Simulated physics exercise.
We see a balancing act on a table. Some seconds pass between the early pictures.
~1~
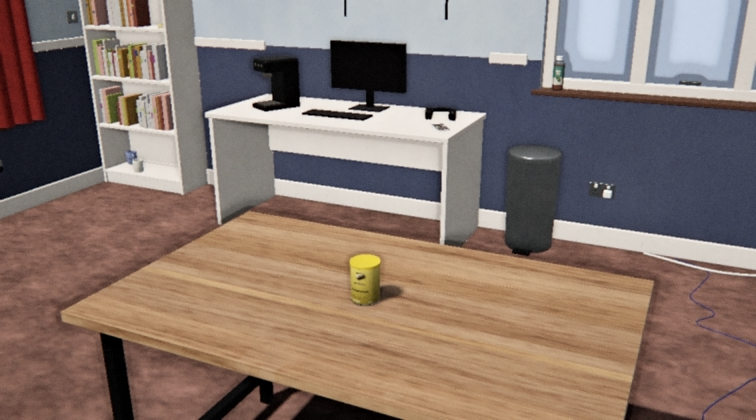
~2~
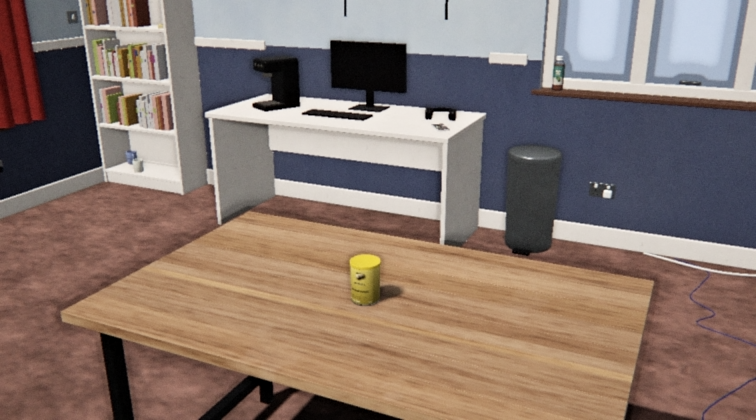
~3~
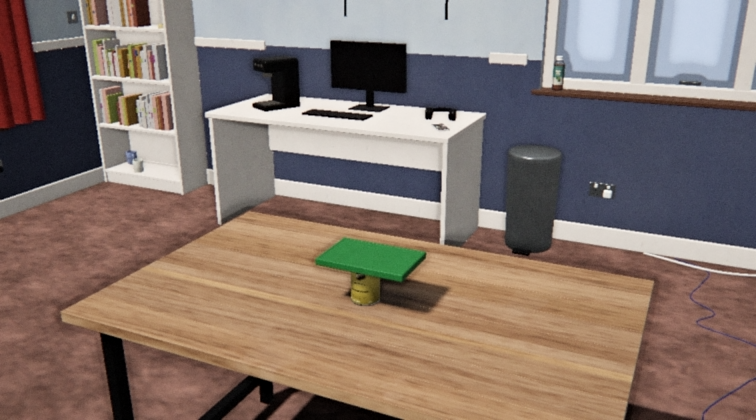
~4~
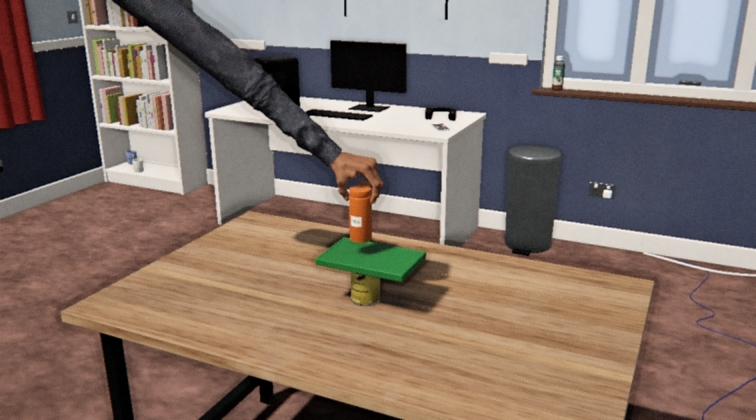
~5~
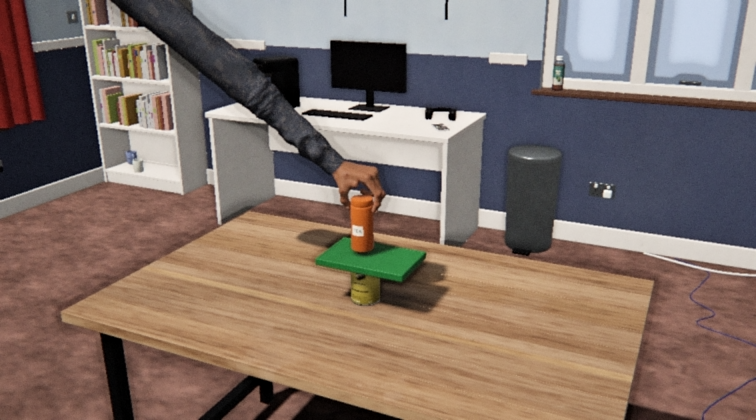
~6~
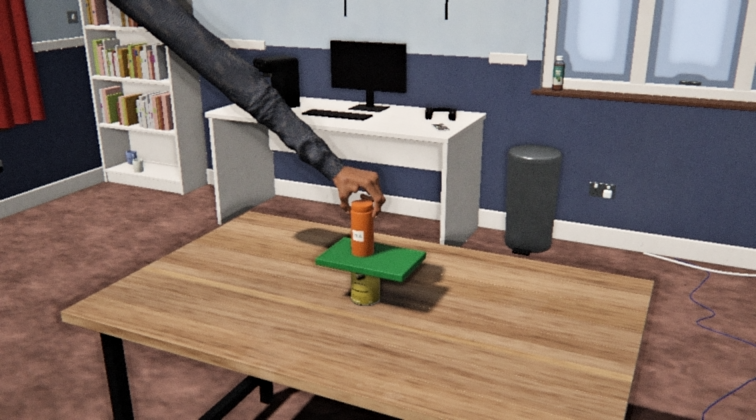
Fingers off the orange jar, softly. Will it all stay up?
The stack holds.
Then, 0.30 s on from there, no change.
Then, 0.70 s on from there, orange jar resting near (363, 228).
In the end, all 3 unmoved. At the end, from the last picture's camera, orange jar near (363, 228). The stack stays up.
